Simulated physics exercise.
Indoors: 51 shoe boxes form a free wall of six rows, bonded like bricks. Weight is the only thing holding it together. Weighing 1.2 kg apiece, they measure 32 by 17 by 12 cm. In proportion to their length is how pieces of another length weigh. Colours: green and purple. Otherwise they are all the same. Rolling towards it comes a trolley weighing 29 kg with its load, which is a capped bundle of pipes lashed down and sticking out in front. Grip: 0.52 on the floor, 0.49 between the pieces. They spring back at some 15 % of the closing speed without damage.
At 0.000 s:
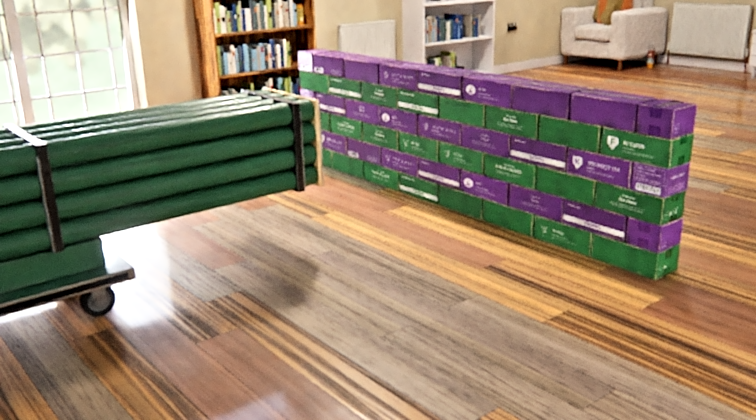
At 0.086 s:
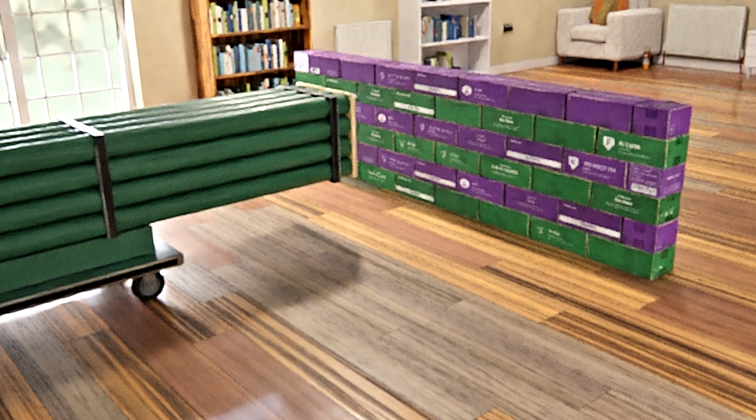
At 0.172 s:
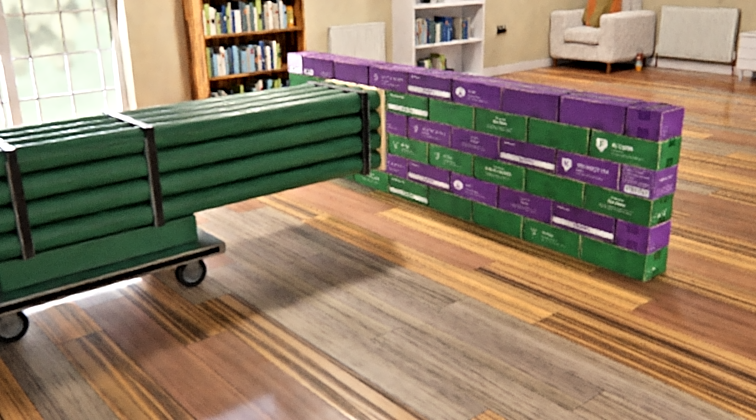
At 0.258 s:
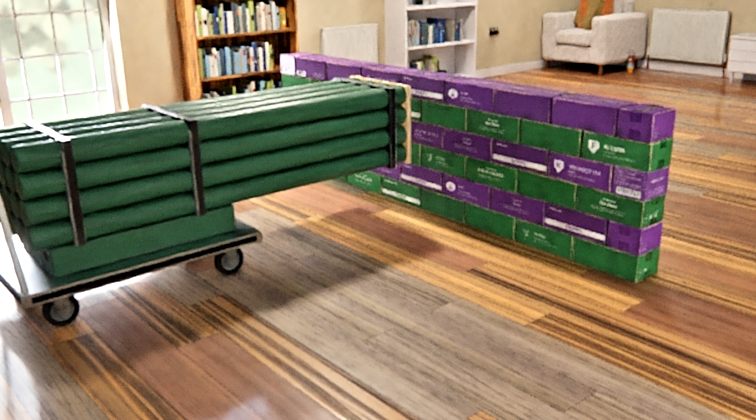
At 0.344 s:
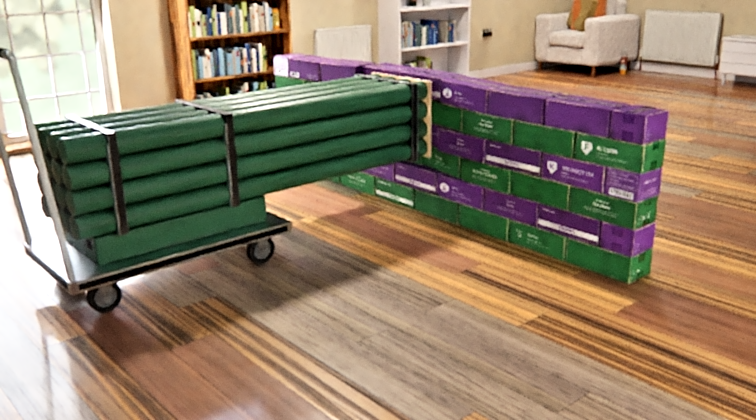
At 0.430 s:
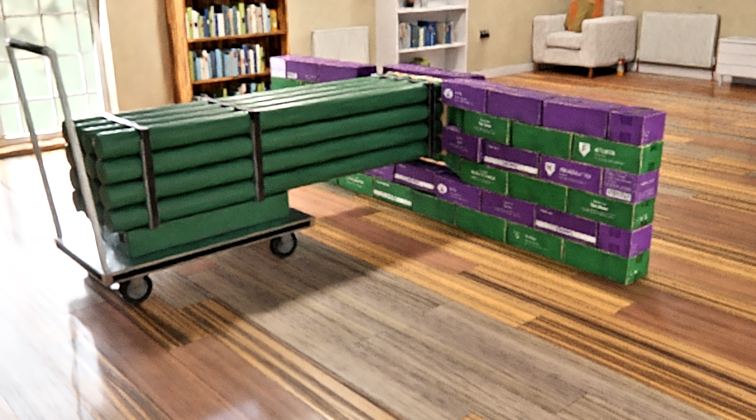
In a bright room with striped wooden flooring, bookcases and a pale armchair at the back, the view looks slightly down and pans a little. A flat trolley at left carries strapped green pipes jutting forward, facing a long brick-patterned wall of green and purple boxes. The trolley rolls rightward, its handle coming into view, and the pipe ends push into the wall, shifting boxes around them.
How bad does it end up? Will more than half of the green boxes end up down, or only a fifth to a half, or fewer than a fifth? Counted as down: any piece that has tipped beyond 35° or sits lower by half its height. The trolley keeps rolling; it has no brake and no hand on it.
A fifth to a half of them.
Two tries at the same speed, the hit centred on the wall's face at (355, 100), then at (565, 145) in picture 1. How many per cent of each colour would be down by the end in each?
Down by colour - green: 20%, then 30%; purple: 30%, then 40%.
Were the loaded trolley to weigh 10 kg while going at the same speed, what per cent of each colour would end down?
Down by colour: Green 40, purple 40 per cent.
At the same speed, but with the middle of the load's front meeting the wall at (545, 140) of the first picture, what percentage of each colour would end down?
Down at the end: Green 30 percent, purple 40 percent.
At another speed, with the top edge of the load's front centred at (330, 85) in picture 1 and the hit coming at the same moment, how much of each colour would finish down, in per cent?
You'd end up with green at 30 per cent down and purple at 40 per cent.
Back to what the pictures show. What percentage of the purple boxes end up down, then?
Purple: 40 per cent.
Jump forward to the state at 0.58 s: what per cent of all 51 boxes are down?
It's 10 percent at that point.
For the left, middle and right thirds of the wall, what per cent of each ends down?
I'd put it at 30 % left, 80 % middle and 10 % right.
Around 0.58 s, load 42 cm past the wall's line, still rolling; 2 of the 24 green boxes down (6 of 51 in all colours); top green box unmoved.
Around 0.88 s, load 85 cm past the wall's line, still rolling; 8 of the 24 green boxes down (19 of 51 in all colours); top green box unmoved.
Around 1.34 s, load 1.33 m past the wall's line, still rolling; 8 of the 24 green boxes down (19 of 51 in all colours); top green box displaced 12 mm.
Finally (2.6 s), load 1.57 m past the wall's line, stopped; 8 of the 24 green boxes down (20 of 51 in all colours); top green box displaced 12 mm; top purple box unmoved. That is 33 per cent. Seen by the last camera, middles, top green box near (296, 86), top purple box near (637, 125).
